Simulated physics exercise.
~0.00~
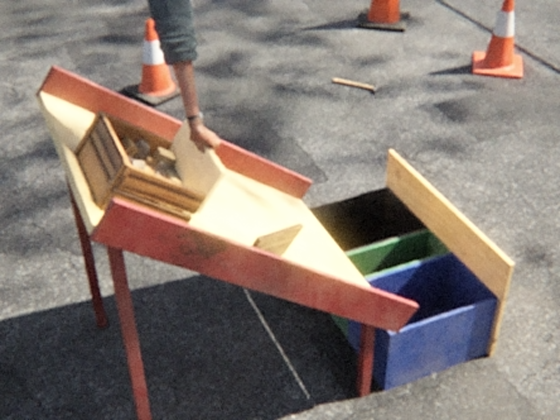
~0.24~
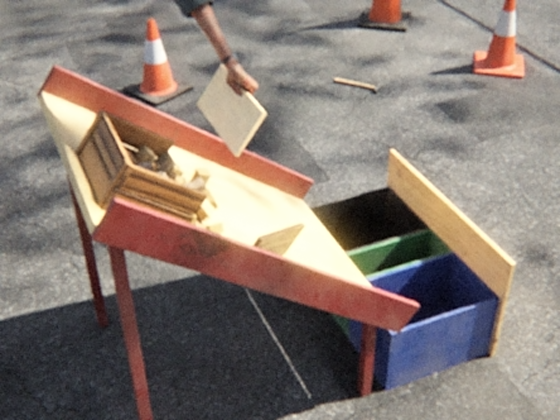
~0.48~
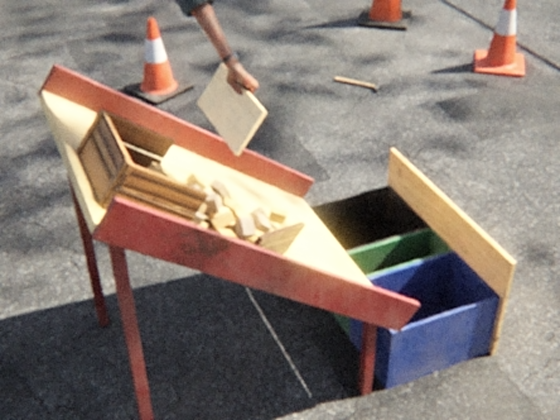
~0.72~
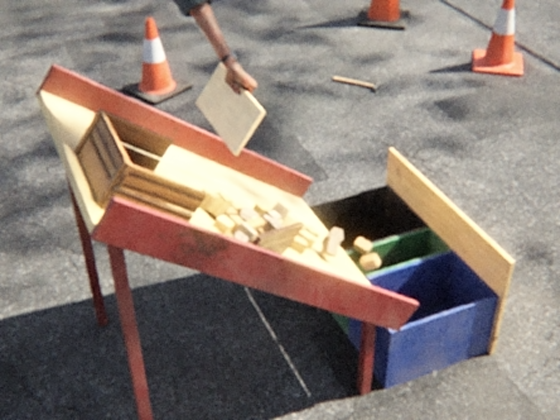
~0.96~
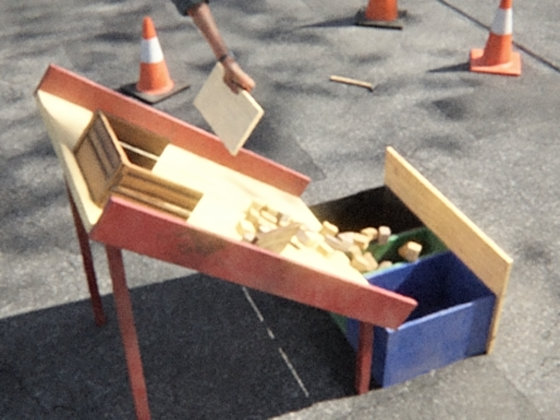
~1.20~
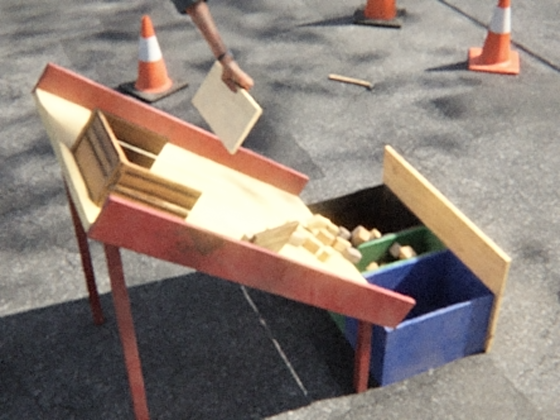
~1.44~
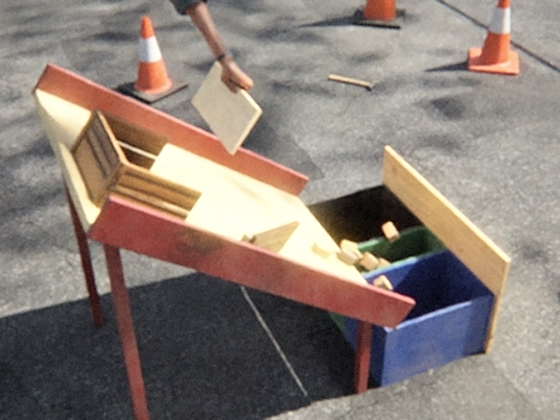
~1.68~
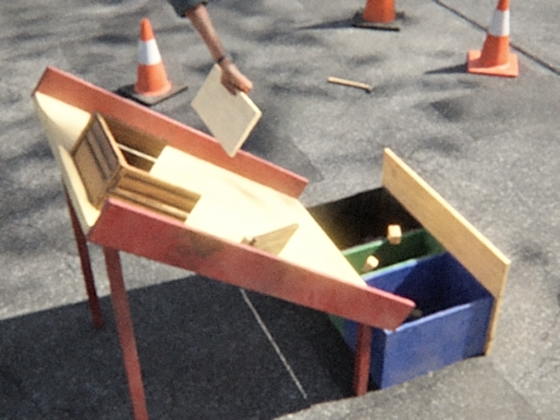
Wooden blocks spilling from a pen down a sloped table after a hand lifts the gate, mostly dropping into low open bins.
